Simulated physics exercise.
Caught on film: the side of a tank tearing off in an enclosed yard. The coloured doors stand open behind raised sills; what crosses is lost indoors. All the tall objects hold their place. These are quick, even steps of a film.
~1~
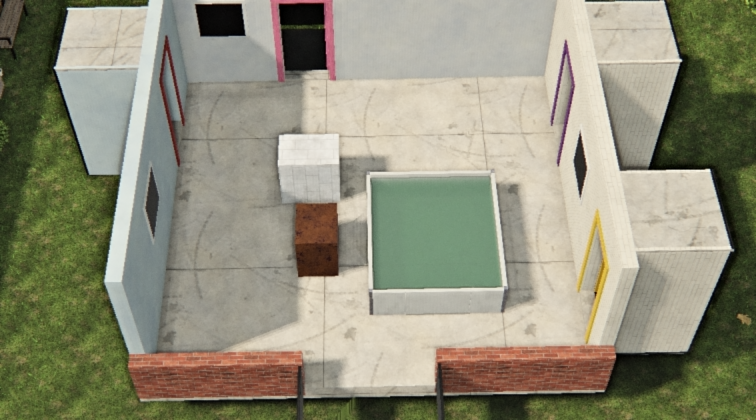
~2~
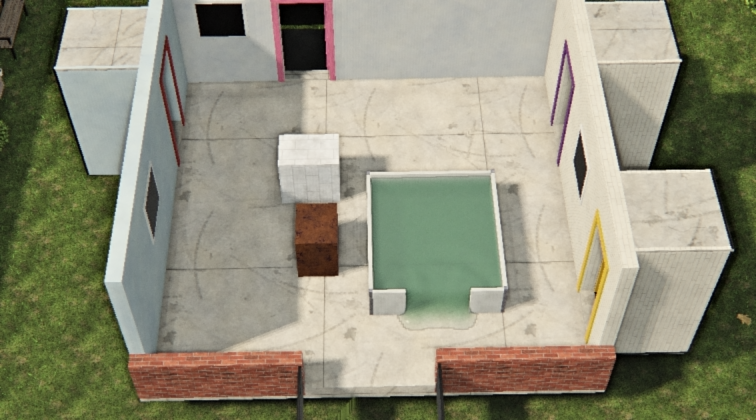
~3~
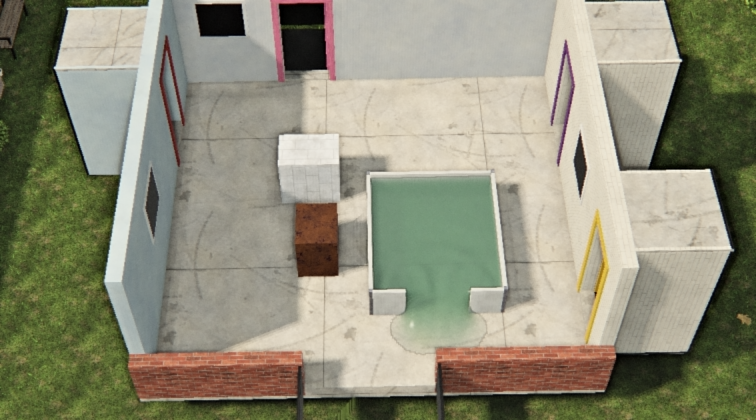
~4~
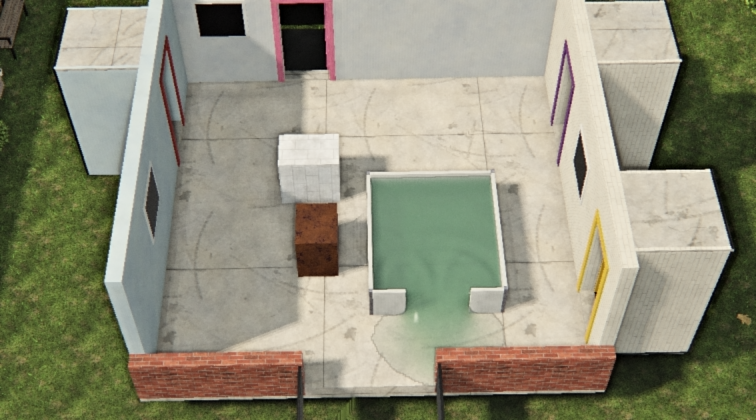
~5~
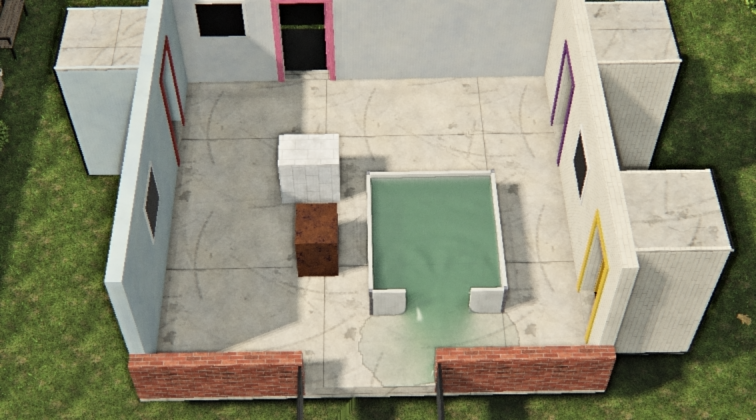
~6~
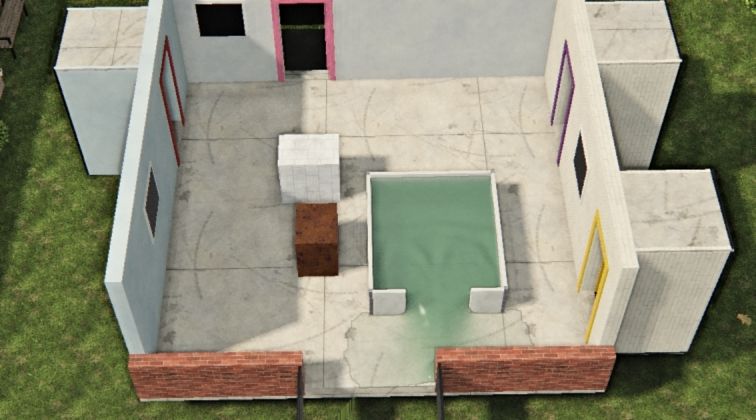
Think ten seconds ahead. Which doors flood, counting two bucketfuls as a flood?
One by one: The red door admits no more than that; the pink door admits no more than that; the purple door admits no more than that; the yellow door lets in a lot.
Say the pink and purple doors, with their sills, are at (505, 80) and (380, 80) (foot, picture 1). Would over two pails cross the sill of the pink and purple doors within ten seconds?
My reading: Pink door lets more in; purple door stays under.
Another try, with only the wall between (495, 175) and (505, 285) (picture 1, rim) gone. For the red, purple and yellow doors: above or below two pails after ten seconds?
Then: Red door keeps below it, purple door passes that mark, yellow door goes over.
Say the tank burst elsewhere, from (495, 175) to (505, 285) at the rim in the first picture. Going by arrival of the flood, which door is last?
That is the one in red.
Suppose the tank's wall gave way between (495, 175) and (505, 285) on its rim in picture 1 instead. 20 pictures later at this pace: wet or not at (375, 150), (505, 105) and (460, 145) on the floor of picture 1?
As listed: Not flooded, awash, covered.
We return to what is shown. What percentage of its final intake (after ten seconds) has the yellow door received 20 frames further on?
Some 50 per cent.
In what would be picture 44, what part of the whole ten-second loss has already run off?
Close to 80 %.
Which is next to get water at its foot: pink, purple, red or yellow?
The yellow-painted one.
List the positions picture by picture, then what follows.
In the first frame, still water in the open tank at (434, 232).
In the second frame, the front is at (472, 317), out from the gap at (437, 305).
In the third frame, the front is at (471, 345), out from the gap at (437, 306).
In the fourth frame, water pours out at (437, 306) and has run to a hidden place.
In the fifth frame, water pours out at (437, 305) and has run to a hidden place.
In the sixth frame, the front is at a hidden place, out from the gap at (437, 305).
A moment on, water covers 10 % of the floor; the red door not reached, the pink door not reached, the purple door not reached, the yellow door not reached.
Next, water covers 15 % of the floor; the red door not reached, the pink door not reached, the purple door not reached, the yellow door under two buckets in.
Then, water covers 25 % of the floor; the red door not reached, the pink door not reached, the purple door not reached, the yellow door over two buckets in.
Later, water covers 35 % of the floor; the red door not reached, the pink door not reached, the purple door wet at the sill, nothing in, the yellow door far over two buckets in.
In the end, water covers 55 % of the floor; the red door not reached, the pink door wet at the sill, nothing in, the purple door wet at the sill, nothing in, the yellow door far over two buckets in.
